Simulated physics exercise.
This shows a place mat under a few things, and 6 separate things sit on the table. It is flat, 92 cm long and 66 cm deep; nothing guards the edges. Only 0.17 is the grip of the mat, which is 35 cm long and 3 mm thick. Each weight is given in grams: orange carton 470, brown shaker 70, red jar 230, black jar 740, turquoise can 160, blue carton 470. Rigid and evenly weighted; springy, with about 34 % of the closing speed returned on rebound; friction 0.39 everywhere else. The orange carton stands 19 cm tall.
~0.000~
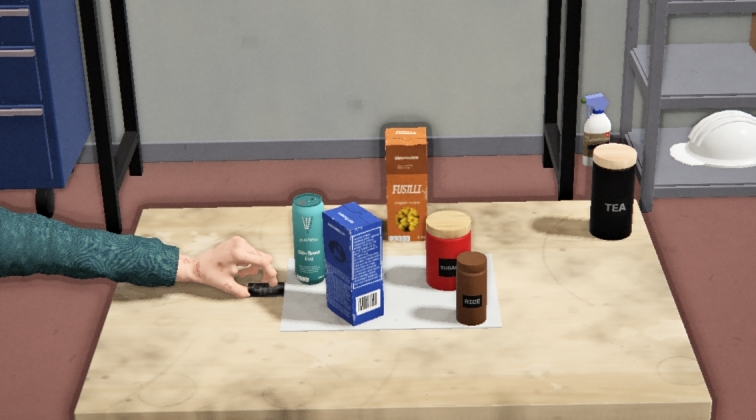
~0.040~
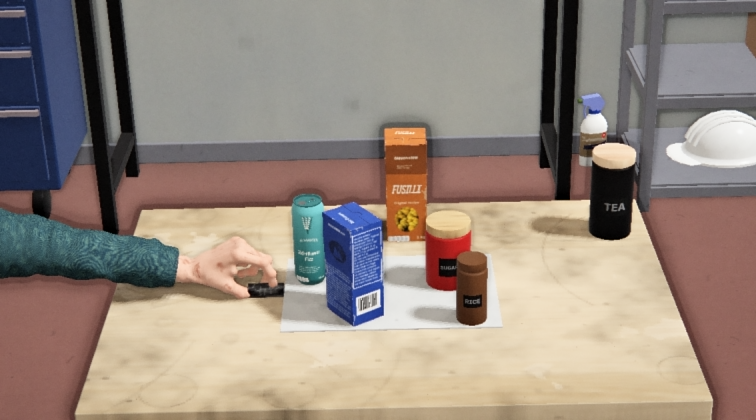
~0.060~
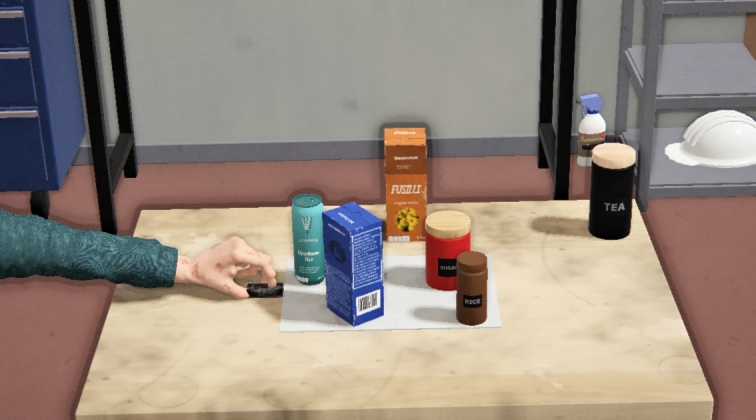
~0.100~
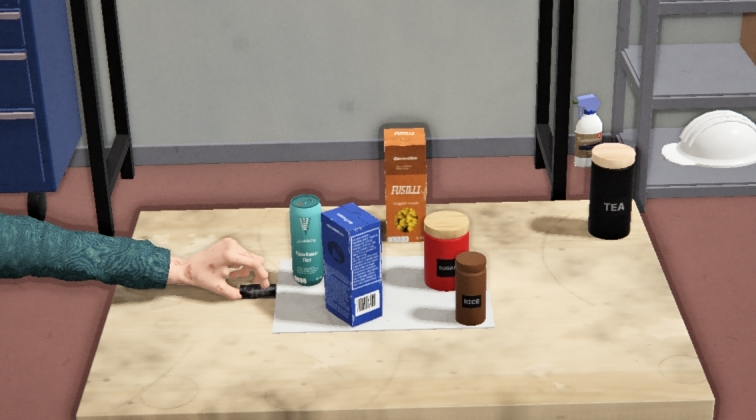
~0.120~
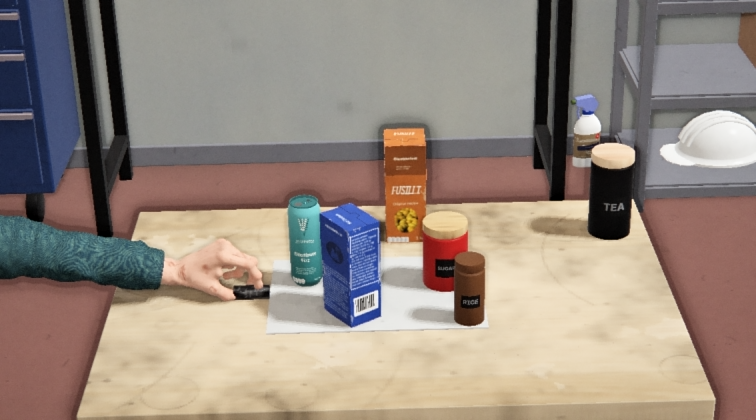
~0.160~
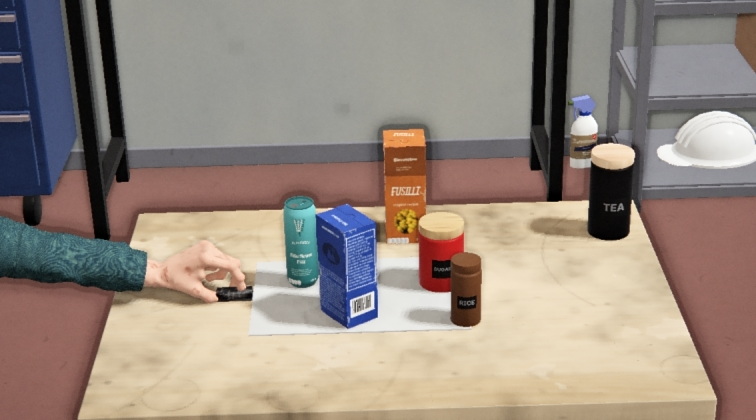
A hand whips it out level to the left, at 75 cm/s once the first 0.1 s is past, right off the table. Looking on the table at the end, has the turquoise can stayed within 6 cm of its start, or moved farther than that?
It has moved farther.
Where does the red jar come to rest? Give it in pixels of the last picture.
In the last picture it sits around (403, 255).
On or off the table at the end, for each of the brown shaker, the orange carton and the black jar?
The brown shaker is still on the table; the orange carton is still on the table; the black jar ends on the table.
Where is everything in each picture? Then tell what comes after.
The first picture shows mat out by 0 cm; turquoise can (310, 240); orange carton (407, 185).
The second picture shows mat out by 0 cm; red jar (448, 251); black jar (612, 192).
The third picture shows mat out by 0 cm; blue carton (354, 265); orange carton (406, 185).
The fourth picture shows mat out by 1 cm; brown shaker (471, 288); red jar (447, 251).
The fifth picture shows mat out by 2 cm; black jar (611, 192); blue carton (351, 266).
The sixth picture shows mat out by 5 cm; turquoise can (301, 243); orange carton (405, 187).
Around 0.56 s, mat out by 35 cm; turquoise can shifted 23 cm near (170, 247); blue carton shifted 22 cm; red jar shifted 8 cm.
Around 0.96 s, mat out by 65 cm; turquoise can and blue carton now off the table; red jar shifted 8 cm; brown shaker shifted 3 cm.
Finally (1.9 s), off the table, turquoise can and blue carton; not toppled but over 6 cm from the start, red jar; the other 3 still in place (within 6 cm).
